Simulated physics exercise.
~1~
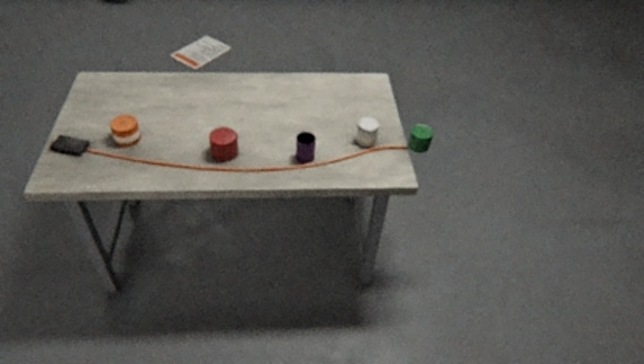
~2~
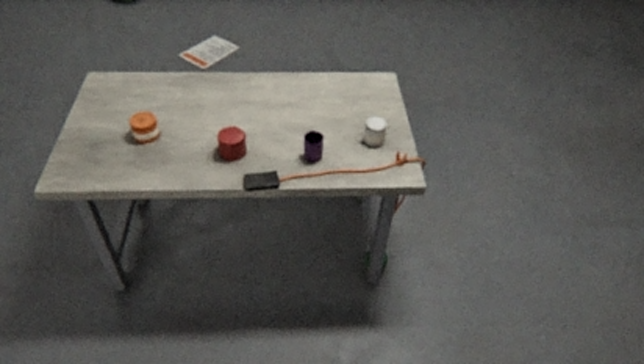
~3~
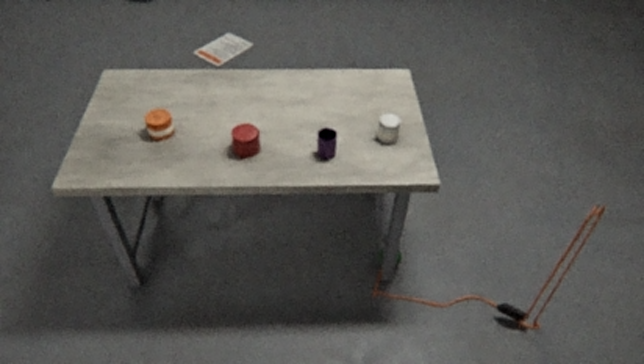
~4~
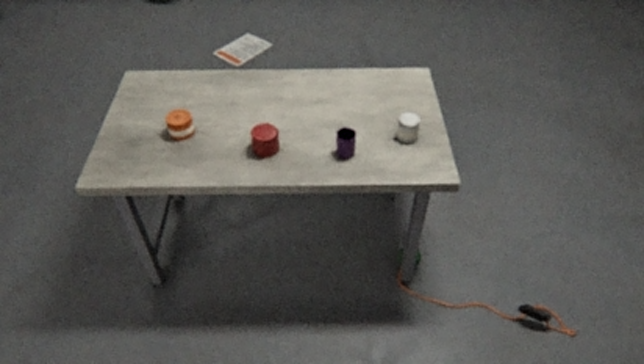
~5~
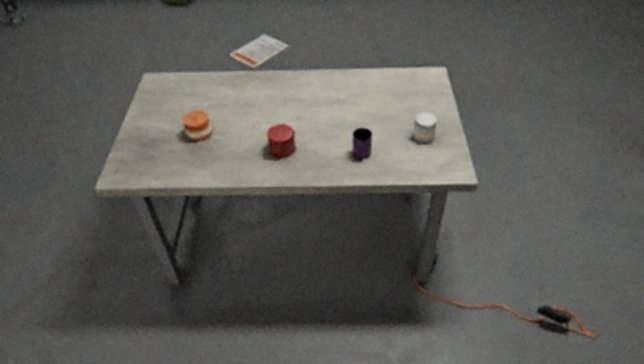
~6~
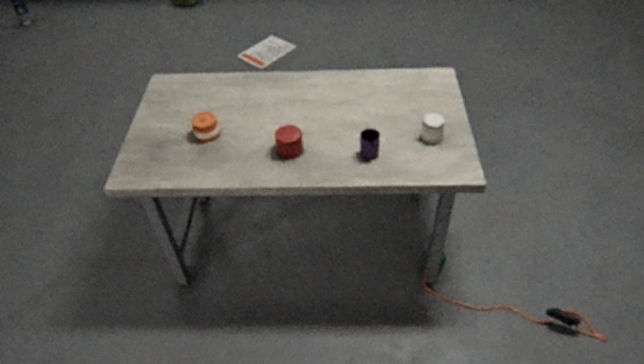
A green object drops off the table's right edge, dragging the black phone down after it.
